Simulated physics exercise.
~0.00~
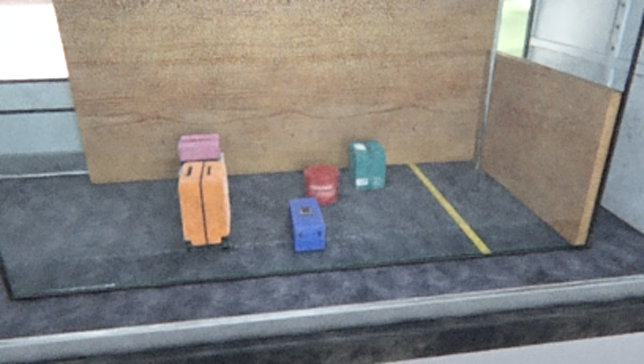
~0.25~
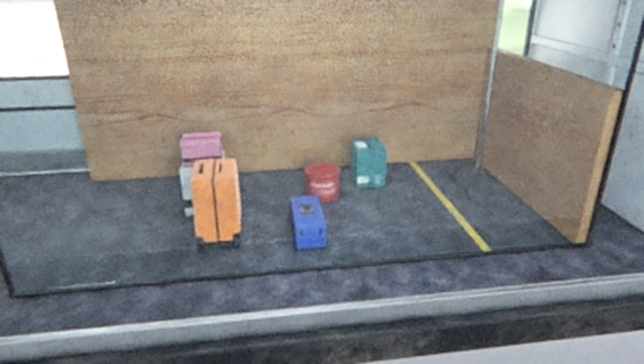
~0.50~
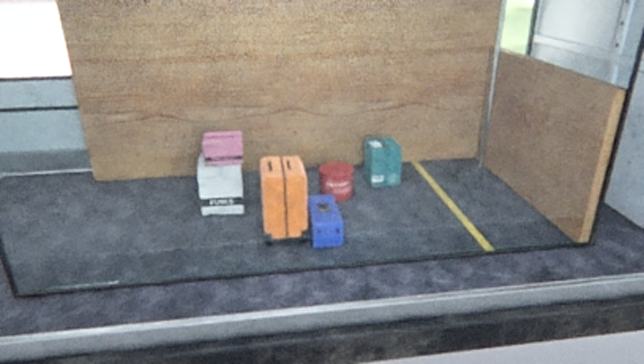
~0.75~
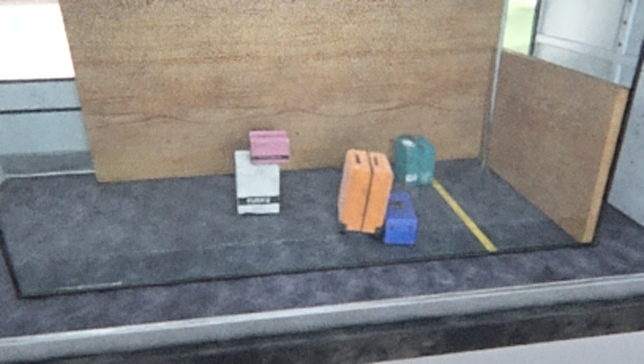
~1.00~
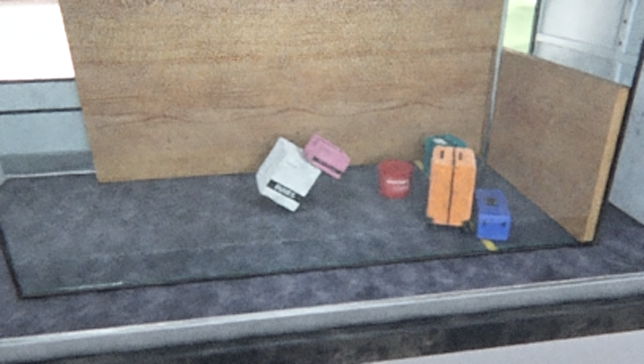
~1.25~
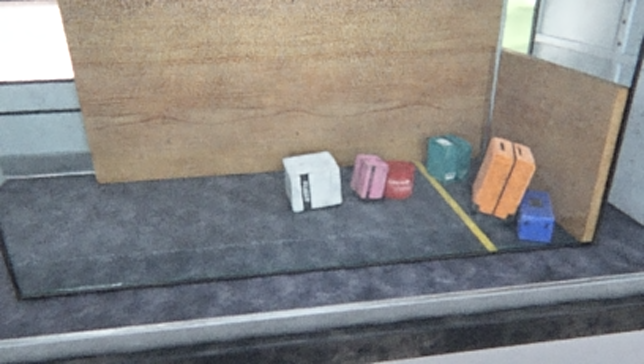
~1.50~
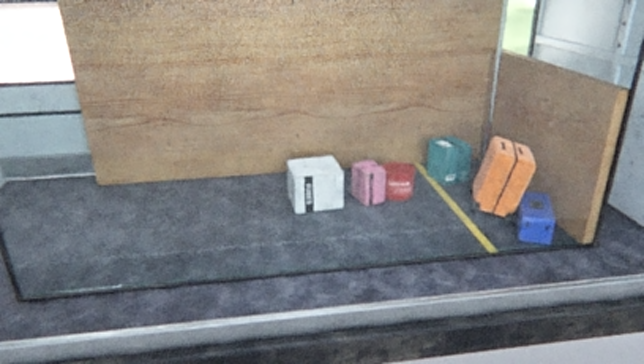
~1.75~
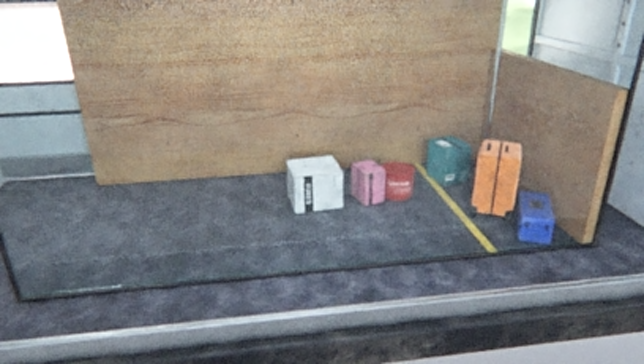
The clip opens on a dark floor before wooden panels, with an orange wheeled case, a blue toolbox, a red bucket, a teal pack, and a pink carton atop a white one. The orange case slides right first, and soon everything is moving that way, the case staying close to the toolbox. The white carton tips over, and the pink carton tumbles off, landing beside the red bucket. The orange case crosses the yellow line, leans, then settles upright. It rests beyond the line with the toolbox and teal pack, while both cartons and the bucket stop short.
